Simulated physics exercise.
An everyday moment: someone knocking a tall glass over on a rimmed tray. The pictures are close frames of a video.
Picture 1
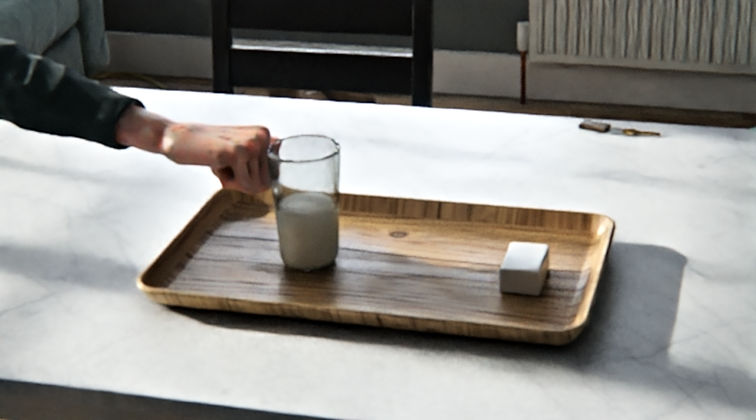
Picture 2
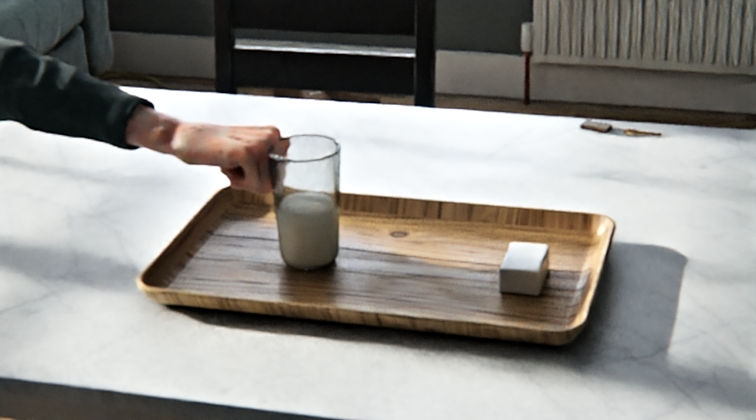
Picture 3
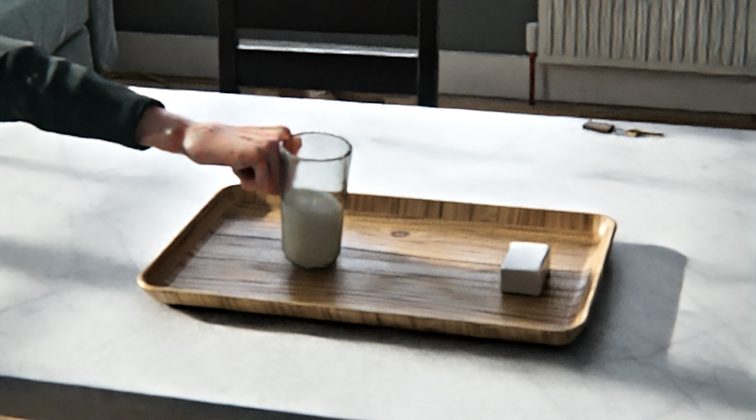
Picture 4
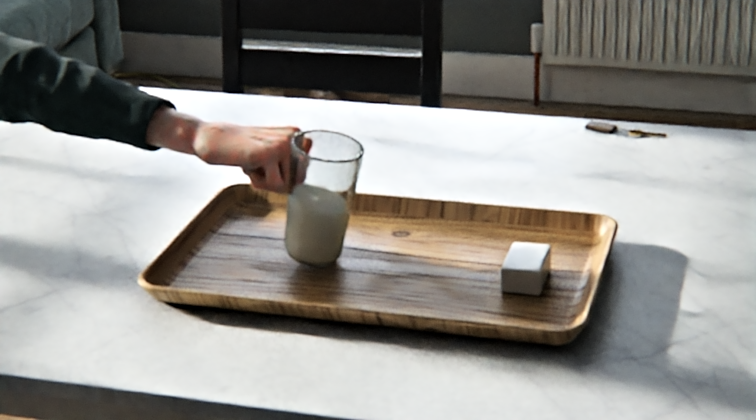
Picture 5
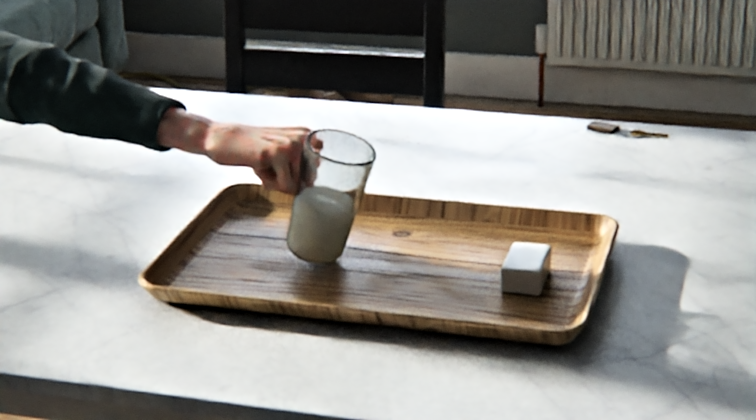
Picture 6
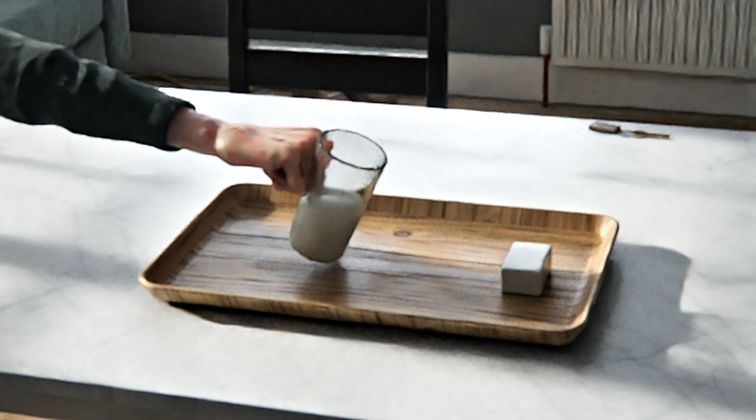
A hand tilts a glass of milk to the right on a rimmed wooden tray.
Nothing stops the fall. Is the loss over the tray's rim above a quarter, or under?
As it turns out, under a quarter gets off the tray.
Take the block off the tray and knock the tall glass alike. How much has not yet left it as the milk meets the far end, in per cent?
It comes to 60 per cent or so.
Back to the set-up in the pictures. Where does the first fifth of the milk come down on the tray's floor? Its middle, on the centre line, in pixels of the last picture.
Roughly at (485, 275).
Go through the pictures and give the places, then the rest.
It leans 0°; its right rim is at (337, 152); the milk meets the walls at (281, 198) and (336, 203); the tray's far rim is at (600, 271); a block is fixed to the tray further along, in the first frame.
It leans 0°; its right rim is at (337, 152); the milk meets the walls at (282, 198) and (336, 203), in the second frame.
It leans 5°; its right rim is at (349, 153); the milk meets the walls at (287, 187) and (340, 204), in the third frame.
It leans 11°; its right rim is at (361, 156); the milk meets the walls at (295, 181) and (349, 204), in the fourth frame.
It leans 16°; its right rim is at (373, 160); the milk meets the walls at (302, 181) and (355, 201), in the fifth frame.
It leans 22°; its right rim is at (384, 165); the milk meets the walls at (309, 191) and (364, 200), in the sixth frame.
A moment on, the tall glass is falling and 100 per cent is in the glass, 0 on the tray and 0 above or beyond its rim.
Next, the tall glass lies on its side and 99 per cent is in the glass, 1 on the tray and 0 above or beyond its rim.
Then the tall glass lies on its side and 55 per cent is in the glass, 33 on the tray and 11 above or beyond its rim.
Later the tall glass lies on its side and 28 per cent is in the glass, 66 on the tray and 7 above or beyond its rim.
At rest 93 per cent is held by tray and glass, 7 is off the tray.
